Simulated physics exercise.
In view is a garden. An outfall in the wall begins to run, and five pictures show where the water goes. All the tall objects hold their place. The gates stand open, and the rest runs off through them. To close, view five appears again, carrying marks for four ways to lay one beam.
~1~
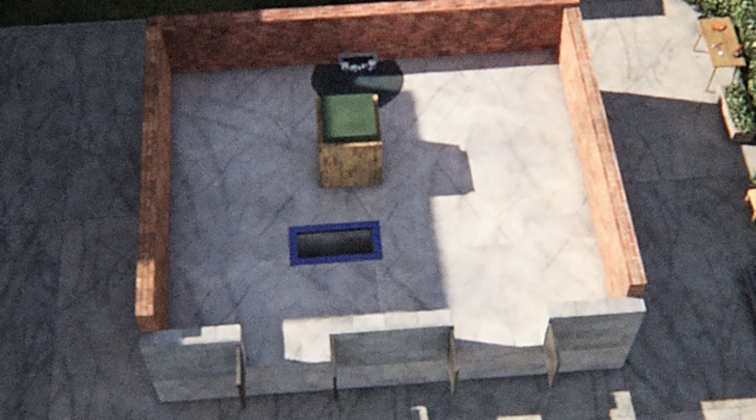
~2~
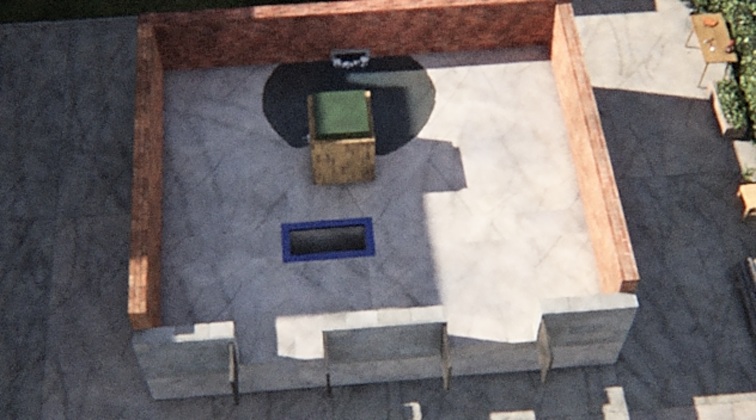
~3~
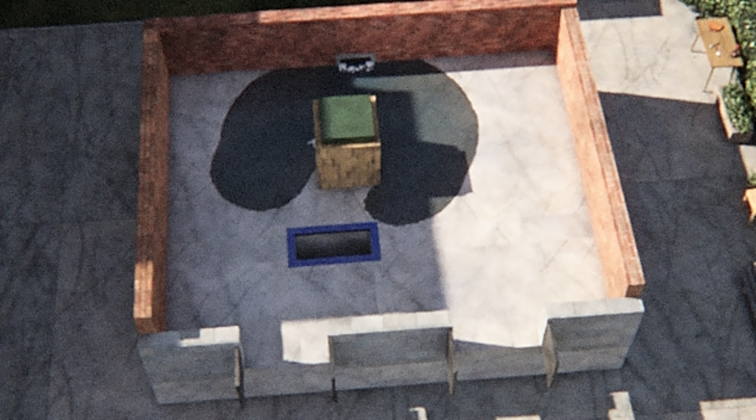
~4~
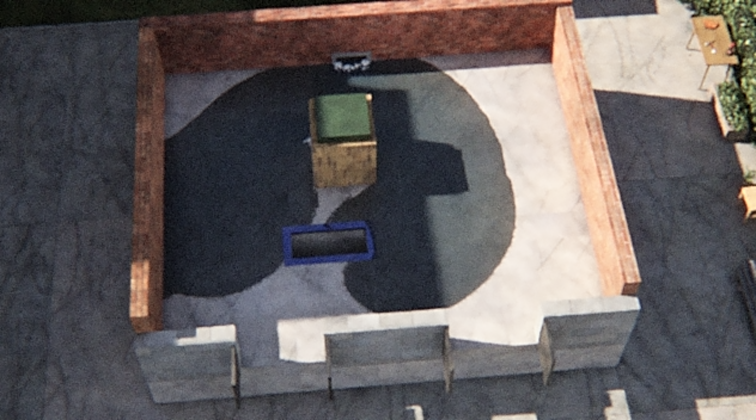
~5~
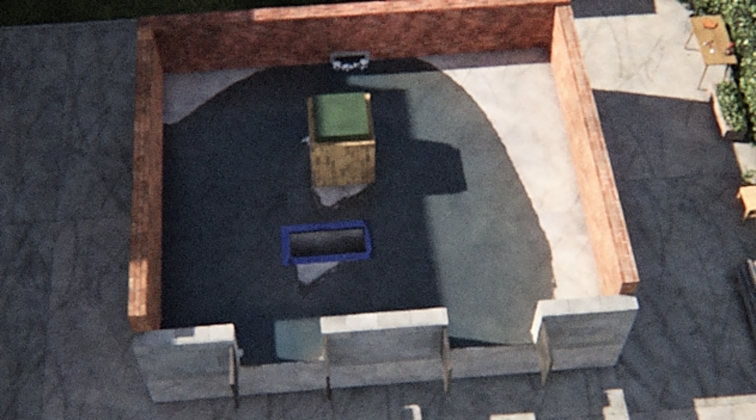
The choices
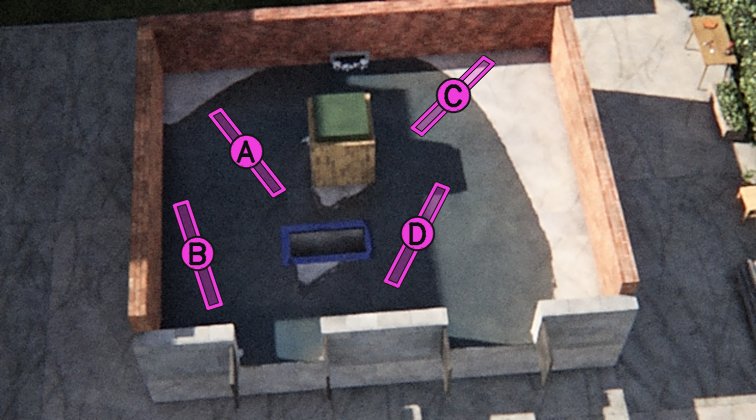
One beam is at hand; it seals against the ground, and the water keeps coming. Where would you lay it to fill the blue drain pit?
Choose A.
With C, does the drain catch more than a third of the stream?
No, it does not.
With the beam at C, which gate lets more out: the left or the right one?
More leaves on the left.
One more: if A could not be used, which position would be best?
D.
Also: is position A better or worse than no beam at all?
Position A is better.
On the marked copy, A from (215, 112) to (278, 192); B from (180, 203) to (214, 306); C from (417, 131) to (488, 60); D from (391, 283) to (442, 186).
With A, about 39 % of the stream goes into the blue drain pit, about 61 % out by the gates.
With B, about 10 % of the stream goes into the blue drain pit, about 90 % out by the gates.
With C, about 14 % of the stream goes into the blue drain pit, about 86 % out by the gates.
With D, about 19 % of the stream goes into the blue drain pit, about 81 % out by the gates.
